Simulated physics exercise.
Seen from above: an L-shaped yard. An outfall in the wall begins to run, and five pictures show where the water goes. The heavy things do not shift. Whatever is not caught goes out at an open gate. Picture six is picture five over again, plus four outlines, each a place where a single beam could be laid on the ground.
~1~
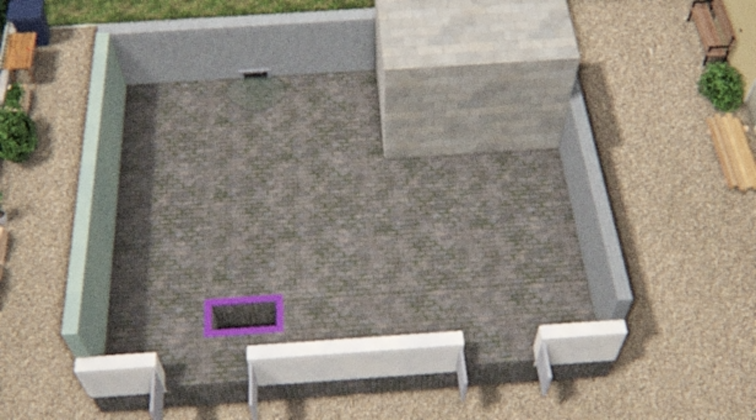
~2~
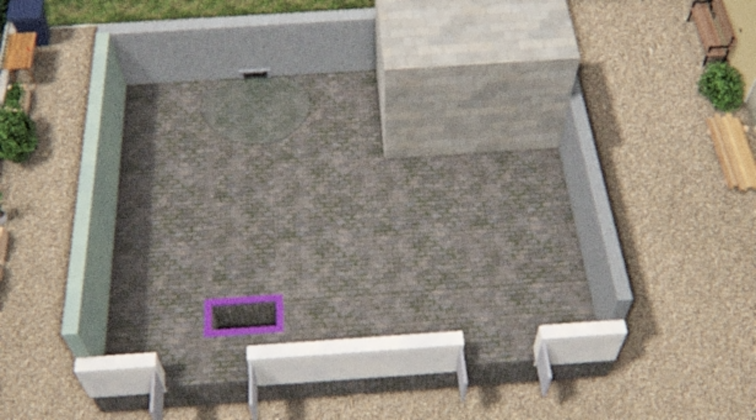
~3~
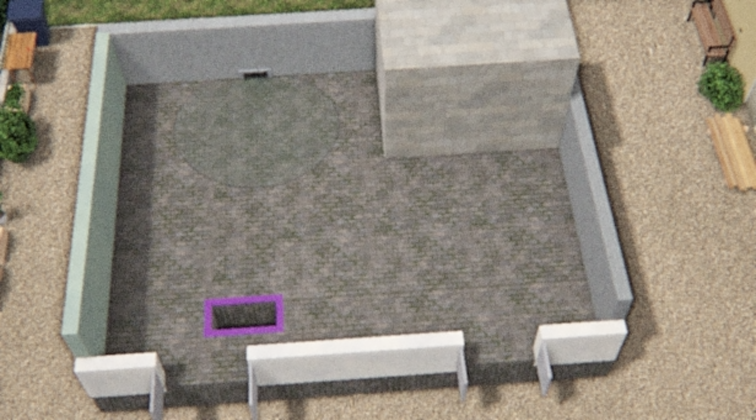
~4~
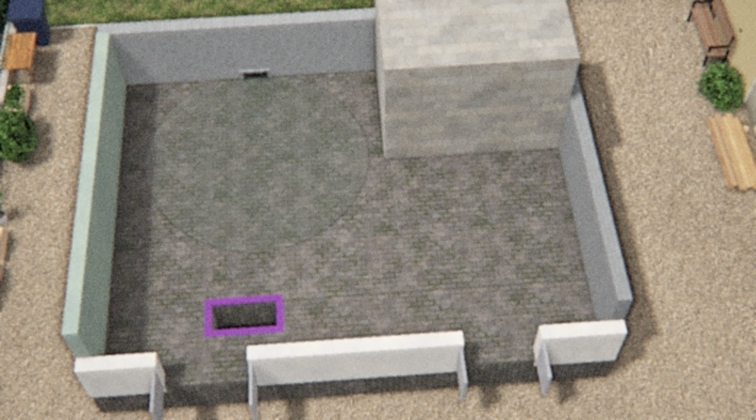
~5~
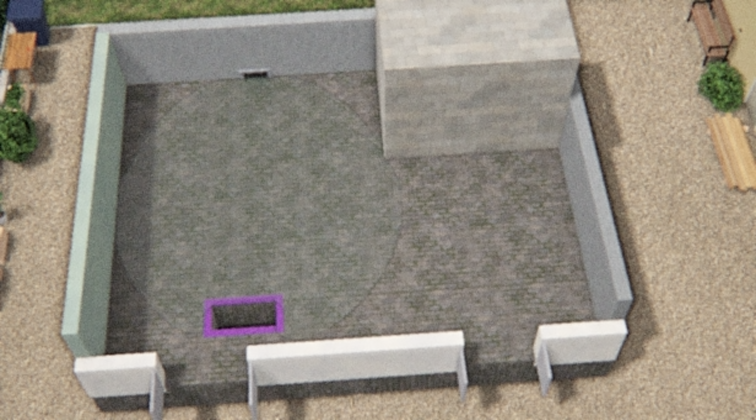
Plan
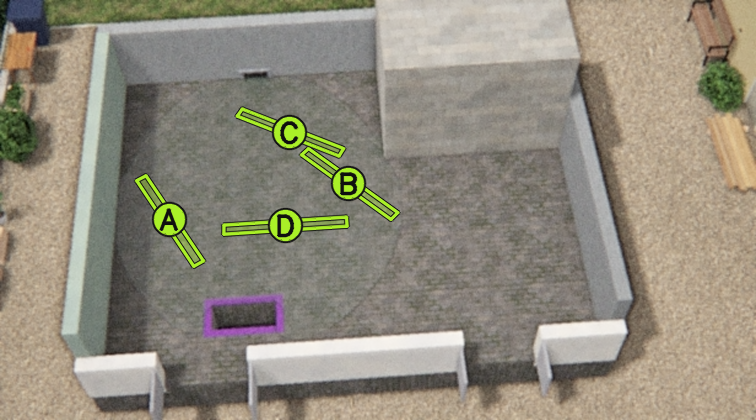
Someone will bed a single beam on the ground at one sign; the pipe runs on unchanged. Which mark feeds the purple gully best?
It is A.
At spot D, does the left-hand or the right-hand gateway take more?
The left gate.
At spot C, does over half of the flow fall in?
No.
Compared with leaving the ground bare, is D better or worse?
Worse.
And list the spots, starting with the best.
Best to worst: A, B, C, D.
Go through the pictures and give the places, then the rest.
In the first picture, outfall at (256, 74); purple gully at (244, 316); open gate at (496, 350); open gate at (209, 371); 2 % of the ground under water, visible out to (244, 105); purple gully still dry.
In the second picture, 6 % of the ground under water, visible out to (280, 136); purple gully still dry.
In the third picture, 14 % of the ground under water, visible out to (222, 182); purple gully still dry.
In the fourth picture, 26 % of the ground under water, visible out to (299, 241); purple gully still dry.
In the fifth picture, 43 % of the ground under water, visible out to (285, 330); purple gully taking water.
In lime, A from (141, 178) to (198, 263); B from (305, 151) to (394, 215); C from (239, 112) to (341, 152); D from (223, 229) to (346, 221).
With A, about 50 % of the stream goes into the purple gully, about 48 % out by the gates.
With B, about 33 % of the stream goes into the purple gully, about 65 % out by the gates.
With C, about 21 % of the stream goes into the purple gully, about 78 % out by the gates.
With D, about 15 % of the stream goes into the purple gully, about 83 % out by the gates.
